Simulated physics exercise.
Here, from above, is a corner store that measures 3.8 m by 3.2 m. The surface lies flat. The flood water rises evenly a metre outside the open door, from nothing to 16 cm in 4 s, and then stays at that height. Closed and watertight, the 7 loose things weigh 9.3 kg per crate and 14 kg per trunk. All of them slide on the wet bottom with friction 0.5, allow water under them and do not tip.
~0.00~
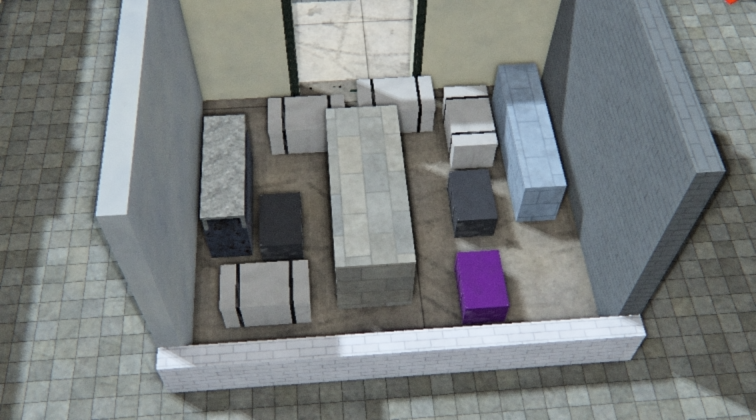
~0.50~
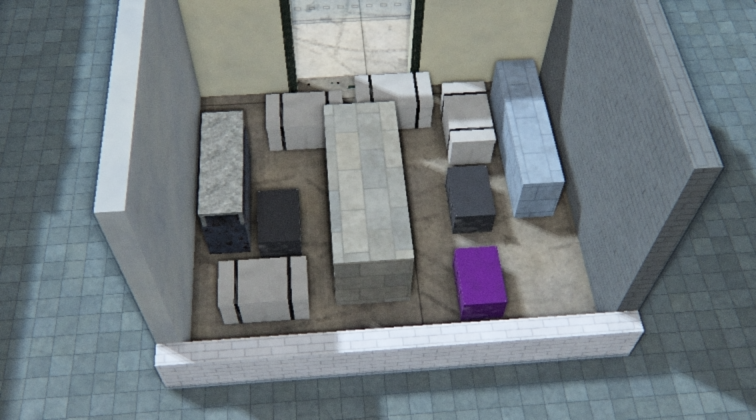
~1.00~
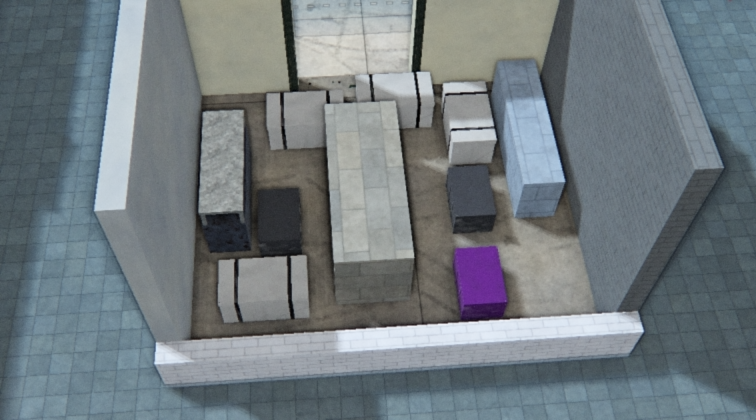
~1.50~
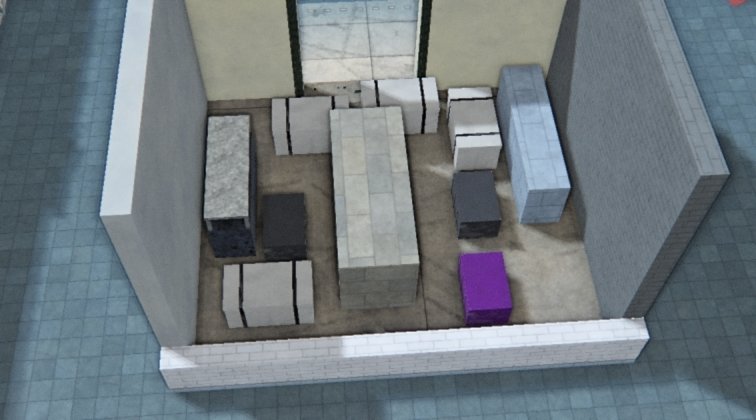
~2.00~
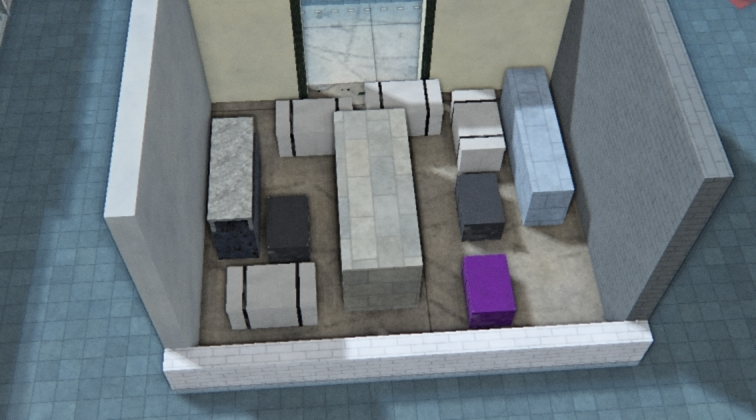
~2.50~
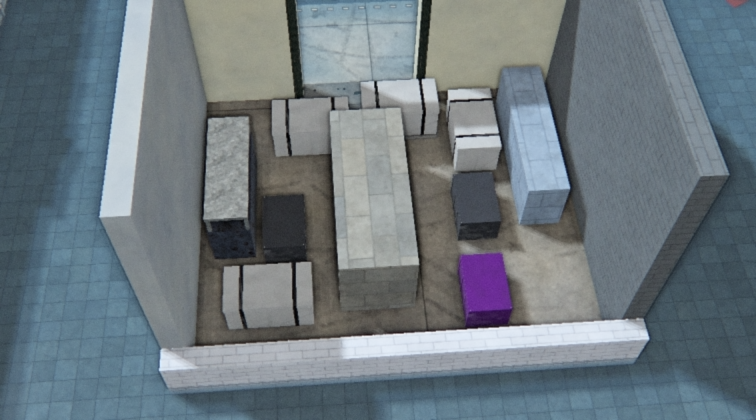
Water spreads over the grey paving outside a small walled store seen from above, turning the tiles blue on both sides. It then tints the pale floor of the open doorway at the back, while the purple crate and the white, grey and dark blocks inside stay put, the view shifting slightly.
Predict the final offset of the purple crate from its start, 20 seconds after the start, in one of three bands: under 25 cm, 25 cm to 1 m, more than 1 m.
The purple crate ends 25 cm to 1 m off.
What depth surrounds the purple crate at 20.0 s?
Depth: About 16 cm.
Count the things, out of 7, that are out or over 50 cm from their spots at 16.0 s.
3.
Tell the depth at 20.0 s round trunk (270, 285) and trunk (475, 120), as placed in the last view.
Some 16 cm at the first, some 16 cm at the second.
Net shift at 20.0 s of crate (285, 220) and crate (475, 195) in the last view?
They sit 20 cm and 40 cm away, in the order given.
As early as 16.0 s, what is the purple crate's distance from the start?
Some 80 cm from the start.
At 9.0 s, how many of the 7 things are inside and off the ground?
6 at that moment.
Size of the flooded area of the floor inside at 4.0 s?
Near 2.5 m2 in all.
After 4.0 s the purple crate is near (486, 282), 0.0 m from its start, aground; 0 afloat.
After 9.0 s the purple crate is near (487, 286), 0.1 m from its start, afloat; 6 afloat.
After 16.0 s the purple crate is near (569, 290), 0.7 m from its start, afloat; 7 afloat.
After 20.0 s the purple crate is near (562, 261), 0.7 m from its start, afloat; 7 afloat.
